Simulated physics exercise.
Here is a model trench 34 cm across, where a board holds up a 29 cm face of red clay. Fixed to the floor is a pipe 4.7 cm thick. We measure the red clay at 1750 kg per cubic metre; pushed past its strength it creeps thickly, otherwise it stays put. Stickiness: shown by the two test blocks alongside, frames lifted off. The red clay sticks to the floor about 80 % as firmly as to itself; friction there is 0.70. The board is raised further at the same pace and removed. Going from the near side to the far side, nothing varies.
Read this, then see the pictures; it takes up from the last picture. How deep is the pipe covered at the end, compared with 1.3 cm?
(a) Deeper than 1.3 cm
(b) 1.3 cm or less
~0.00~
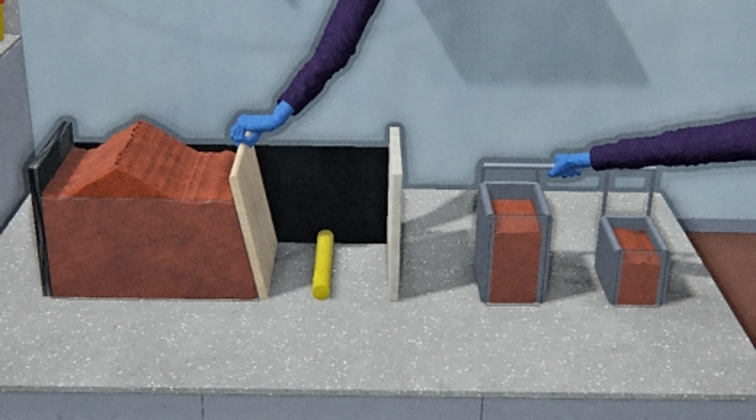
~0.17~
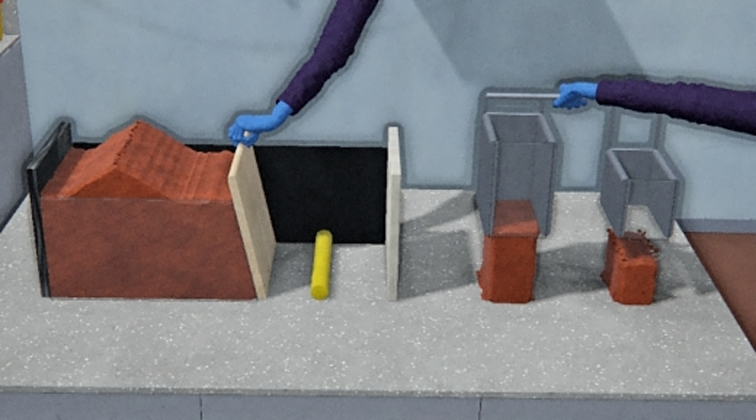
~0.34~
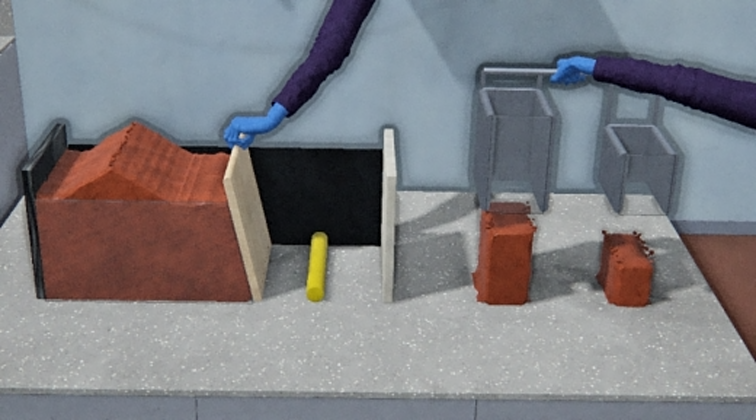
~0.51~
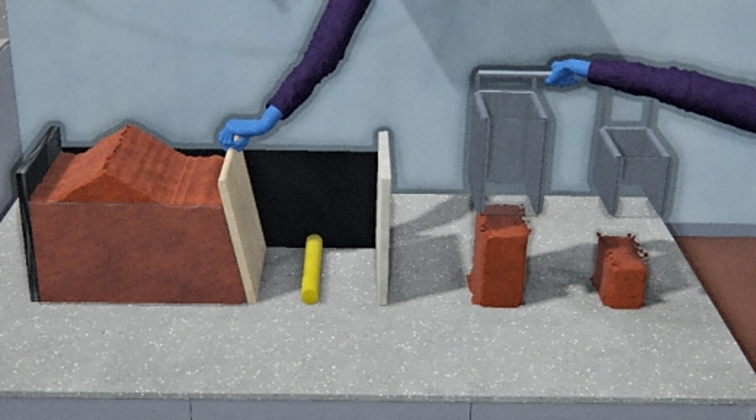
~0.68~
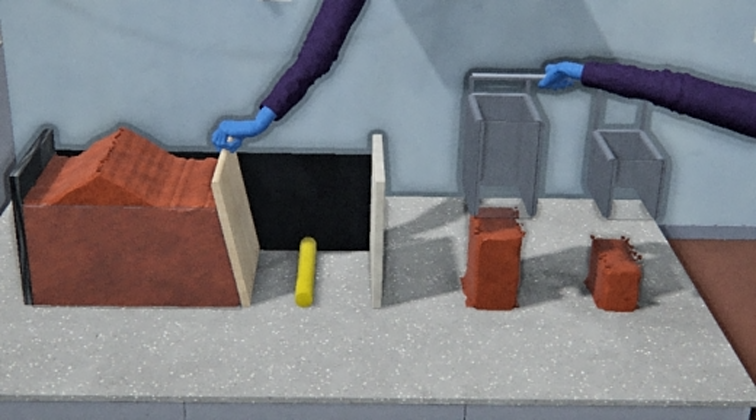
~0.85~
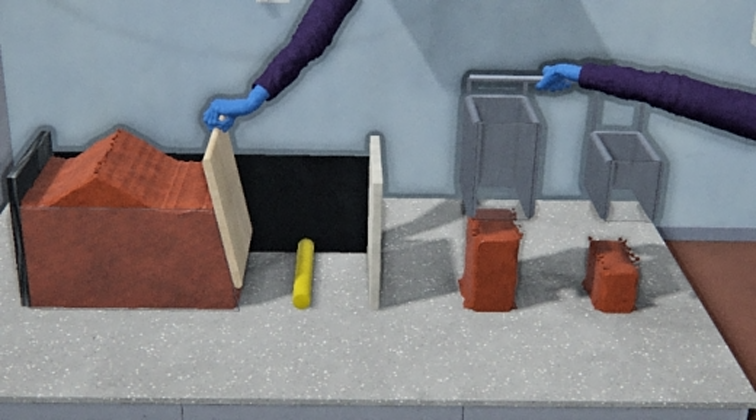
(b) 1.3 cm or less.
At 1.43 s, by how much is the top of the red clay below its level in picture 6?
About 0.0 centimetres.
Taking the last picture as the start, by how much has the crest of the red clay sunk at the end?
About 0.0 cm.
After 1.11 s, the face still stands and nothing lies on the pipe.
After 1.43 s, the face still stands and nothing lies on the pipe.
After 1.74 s, the face still stands and nothing lies on the pipe.
After 2.05 s, the face still stands and nothing lies on the pipe.
After 2.10 s, at the end, the face still stands and nothing lies on the pipe.
